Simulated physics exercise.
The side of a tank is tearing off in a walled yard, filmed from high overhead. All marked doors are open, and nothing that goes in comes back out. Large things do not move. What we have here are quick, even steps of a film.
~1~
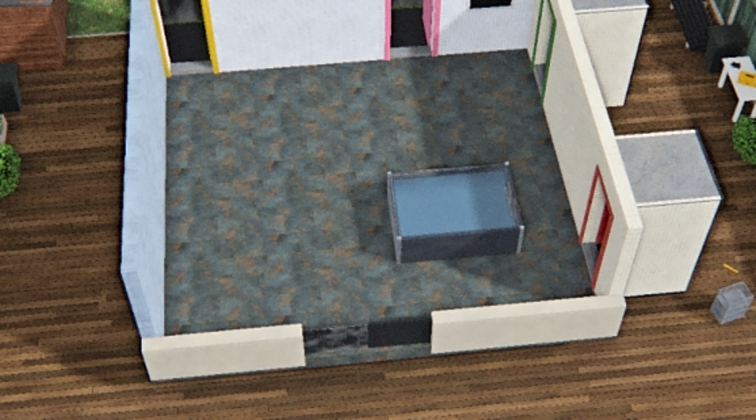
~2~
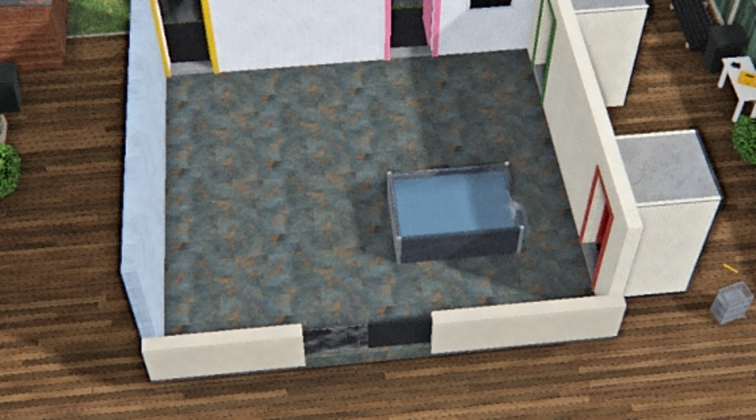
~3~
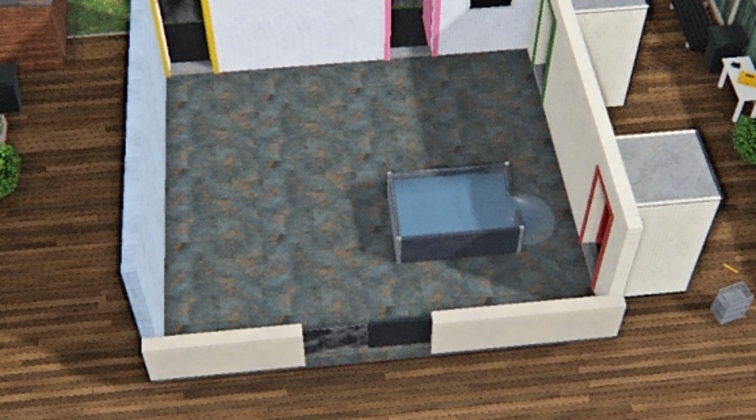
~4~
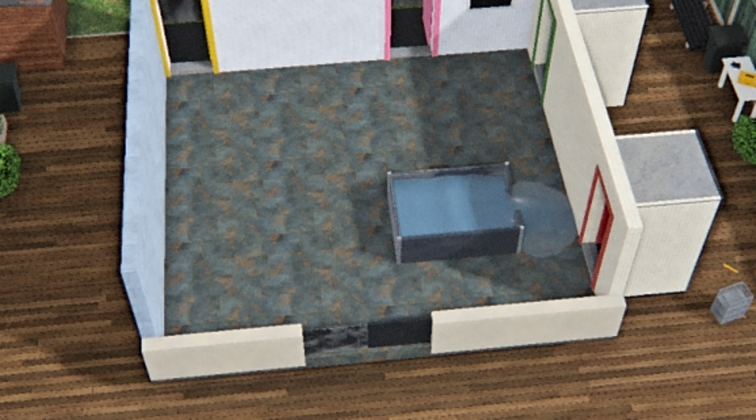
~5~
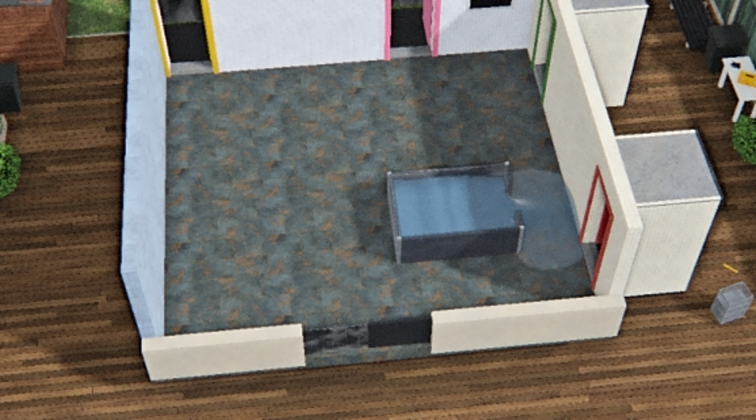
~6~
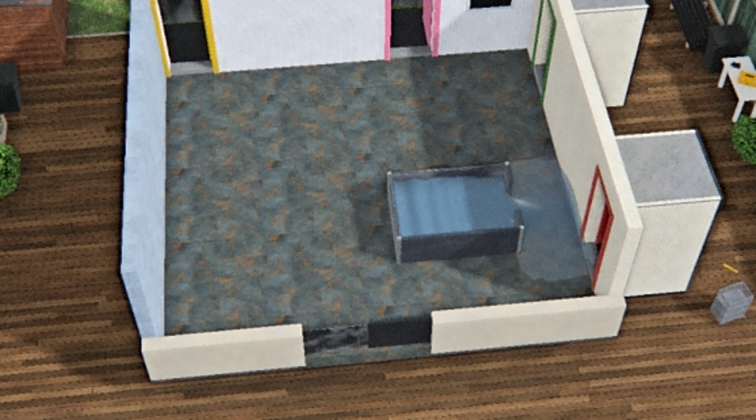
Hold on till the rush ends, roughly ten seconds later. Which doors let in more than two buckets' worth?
The green door is going to allow two buckets or less; the red door is going to allow over two buckets; the yellow door is going to allow two buckets or less; the pink door is going to allow two buckets or less.
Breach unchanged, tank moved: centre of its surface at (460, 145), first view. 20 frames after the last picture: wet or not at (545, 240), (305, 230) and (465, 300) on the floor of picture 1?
Readings in order: Flood; no flood; flood.
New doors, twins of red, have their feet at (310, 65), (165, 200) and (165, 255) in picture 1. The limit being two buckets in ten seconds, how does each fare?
Door by door: Ends up below, ends up below, ends up below.
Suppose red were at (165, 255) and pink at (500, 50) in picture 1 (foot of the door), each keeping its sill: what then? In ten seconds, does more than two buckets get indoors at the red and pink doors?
I'd say red falls short, while pink overflows.
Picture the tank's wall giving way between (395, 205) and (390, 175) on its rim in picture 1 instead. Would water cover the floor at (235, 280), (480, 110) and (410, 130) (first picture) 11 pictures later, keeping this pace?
Submerged, untouched, untouched.
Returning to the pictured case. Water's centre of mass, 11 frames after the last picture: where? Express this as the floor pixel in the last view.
The water's centre sits above (489, 221).
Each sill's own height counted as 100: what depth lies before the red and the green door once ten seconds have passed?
Respectively about 70 and 30 per cent.
A moment on, water covers 10 % of the floor; the green door not reached, the red door under two buckets in, the yellow door not reached, the pink door not reached.
Next, water covers 20 % of the floor; the green door wet at the sill, nothing in, the red door over two buckets in, the yellow door not reached, the pink door not reached.
Then, water covers 35 % of the floor; the green door wet at the sill, nothing in, the red door over two buckets in, the yellow door not reached, the pink door wet at the sill, nothing in.
Later, water covers 60 % of the floor; the green door wet at the sill, nothing in, the red door over two buckets in, the yellow door not reached, the pink door under two buckets in.
In the end, water covers 90 % of the floor; the green door wet at the sill, nothing in, the red door far over two buckets in, the yellow door wet at the sill, nothing in, the pink door under two buckets in.
